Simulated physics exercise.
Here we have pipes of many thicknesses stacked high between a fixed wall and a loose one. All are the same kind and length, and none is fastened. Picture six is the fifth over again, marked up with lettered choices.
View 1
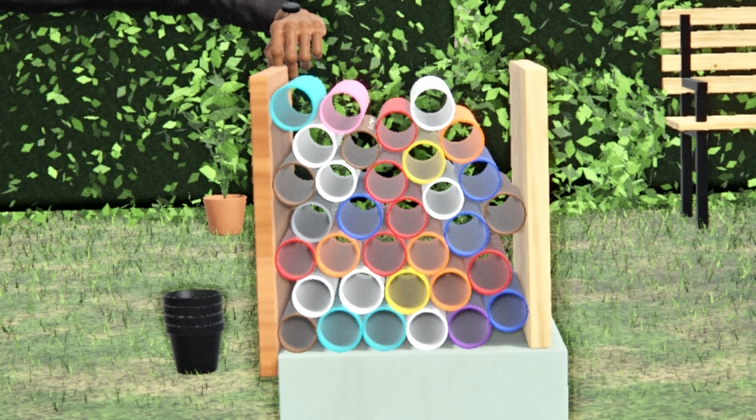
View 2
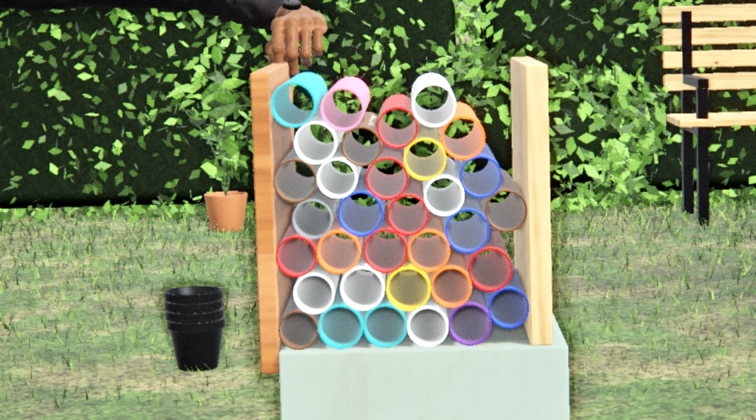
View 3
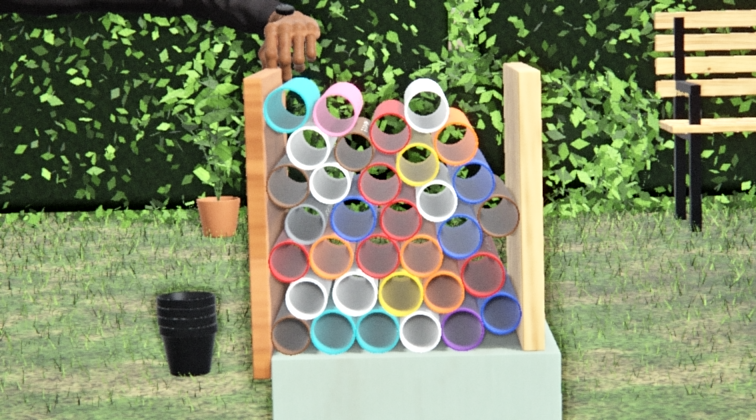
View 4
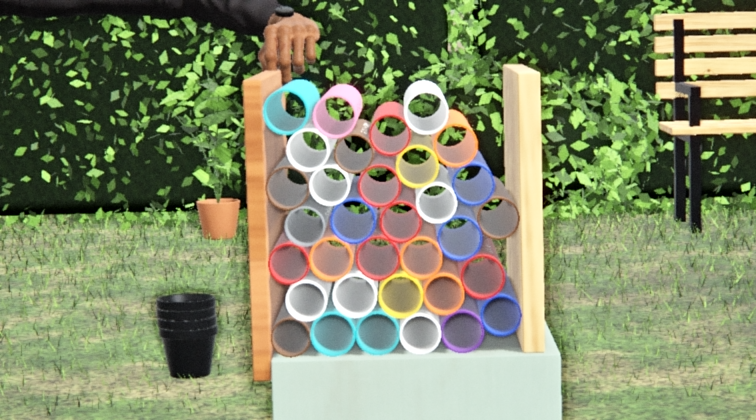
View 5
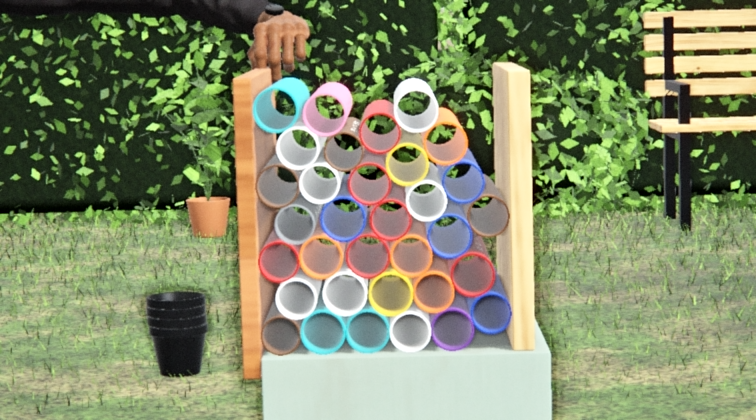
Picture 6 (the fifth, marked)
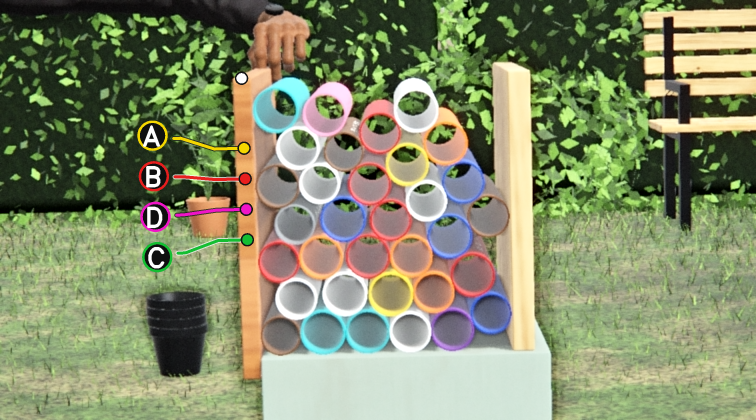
The camera drifts slightly left and right, so the whole view shifts a little, while the pipes stay stacked and a hand at the top left barely moves. Seen from the front on a lawn before a leafy hedge, the stack sits on a pale block between two wooden side boards. White, grey, brown, red, blue, pink and other coloured pipes face forward, with black pots at left and a bench at right.
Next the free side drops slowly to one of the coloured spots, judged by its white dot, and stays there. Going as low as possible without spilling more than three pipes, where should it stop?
The lowest mark that will do is D.
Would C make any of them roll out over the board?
Yes, at C.
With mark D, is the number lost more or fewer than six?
At D, fewer than six.
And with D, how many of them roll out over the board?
It comes to one.
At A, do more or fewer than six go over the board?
Fewer than six.
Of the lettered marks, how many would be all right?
The number is three.
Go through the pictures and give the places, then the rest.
In the first picture, a grey pipe (311, 223); a brown pipe (505, 214); a white pipe (314, 146).
In the second picture, a white pipe (315, 143); a pink pipe (342, 109).
In the third picture, side board (270, 211); a brown pipe (291, 336).
In the fourth picture, a white pipe (306, 301); a red pipe (289, 263).
In the fifth picture, a grey pipe (294, 225); a brown pipe (488, 216); a white pipe (298, 149).
On the marked copy, A at (244, 149); B at (245, 179); C at (247, 240); D at (246, 210); the white dot at (241, 78).
Taking D. A third of the way, top of the board (254, 137).
Two thirds of the way, top of the board (256, 205).
When it is over, top of the board (256, 208), one out over the board.
As for the rest, A none out over the board; B one out over the board; C four out over the board.
